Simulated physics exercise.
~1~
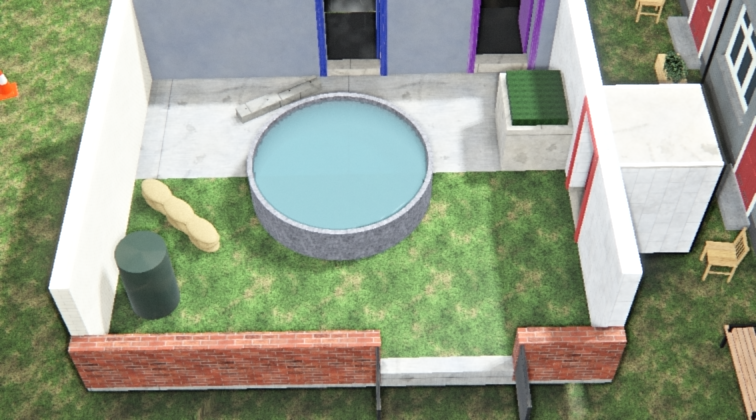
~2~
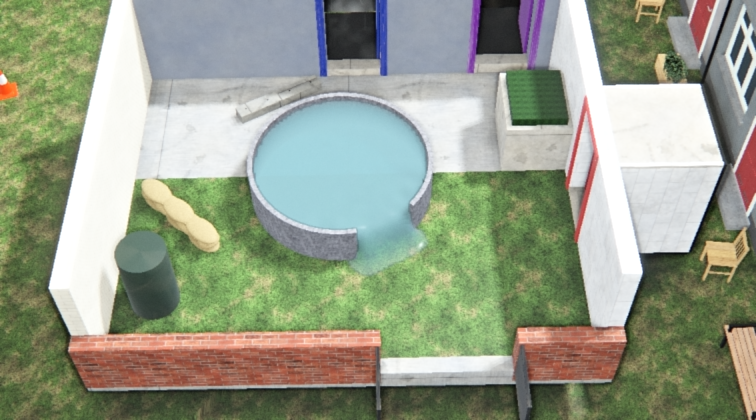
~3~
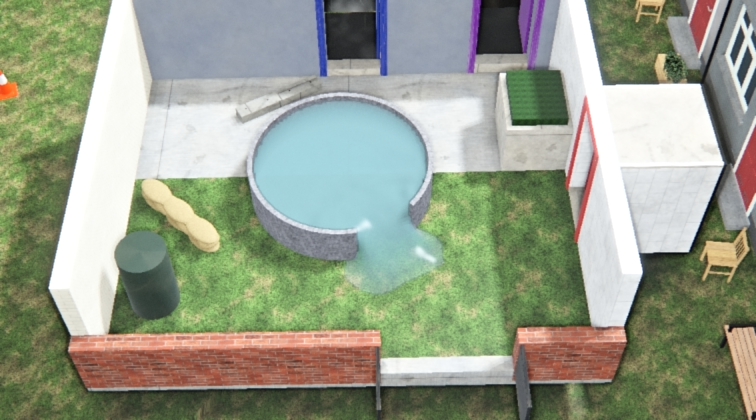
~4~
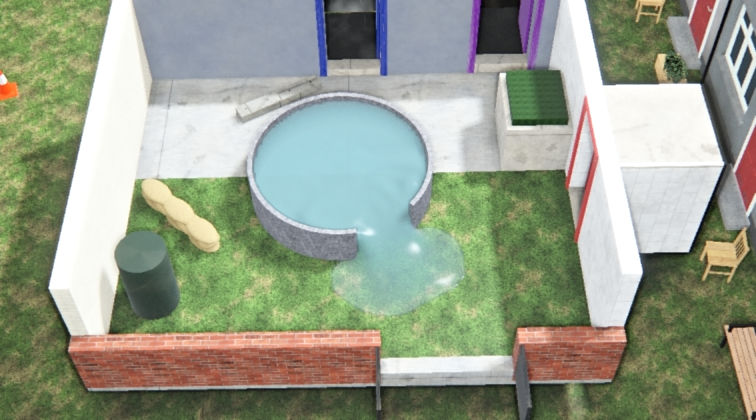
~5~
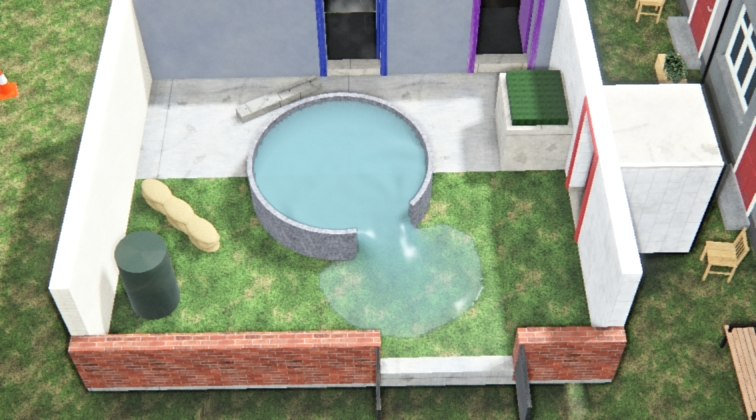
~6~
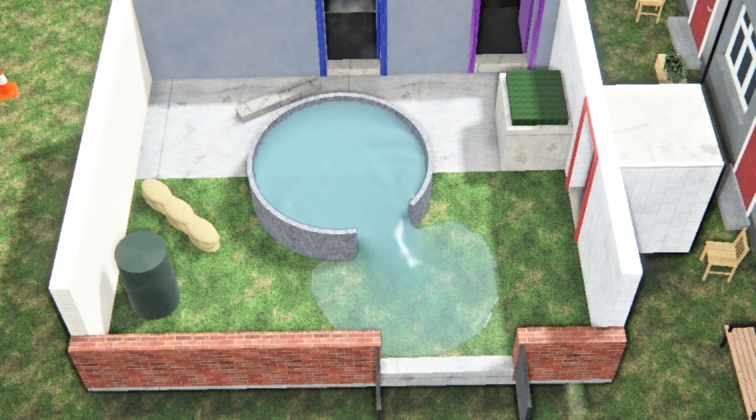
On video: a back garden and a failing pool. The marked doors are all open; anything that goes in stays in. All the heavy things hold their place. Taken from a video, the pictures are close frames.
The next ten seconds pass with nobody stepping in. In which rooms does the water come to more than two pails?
In order: Purple door: Does not exceed it, red door: Does not exceed it, blue door: Does not exceed it.
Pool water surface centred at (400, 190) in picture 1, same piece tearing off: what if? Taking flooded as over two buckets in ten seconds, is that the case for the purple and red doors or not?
Looking at each door, the purple one stays safely beneath and the red one goes past the limit.
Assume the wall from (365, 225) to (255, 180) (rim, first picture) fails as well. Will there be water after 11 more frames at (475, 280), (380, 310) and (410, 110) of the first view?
Point one not reached; point two reached; point three not reached.
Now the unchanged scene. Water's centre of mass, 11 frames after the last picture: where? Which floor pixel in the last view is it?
The water's middle lies around (365, 214).
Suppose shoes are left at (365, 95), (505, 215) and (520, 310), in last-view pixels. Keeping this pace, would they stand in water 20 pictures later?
Taking them as listed, they are spared, waterlogged and waterlogged.
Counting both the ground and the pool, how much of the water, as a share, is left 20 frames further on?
I'd say around 84 per cent.
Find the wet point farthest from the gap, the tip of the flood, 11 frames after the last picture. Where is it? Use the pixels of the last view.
Close to (591, 353), I think.
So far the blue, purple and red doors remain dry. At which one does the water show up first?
Answer: The red door.
A moment on, water covers 20 % of the floor; the purple door not reached, the red door not reached, the blue door not reached.
Next, water covers 30 % of the floor; the purple door not reached, the red door not reached, the blue door not reached.
Then, water covers 40 % of the floor; the purple door not reached, the red door wet at the sill, nothing in, the blue door not reached.
Later, water covers 55 % of the floor; the purple door not reached, the red door under two buckets in, the blue door not reached.
In the end, water covers 75 % of the floor; the purple door wet at the sill, nothing in, the red door under two buckets in, the blue door wet at the sill, nothing in.
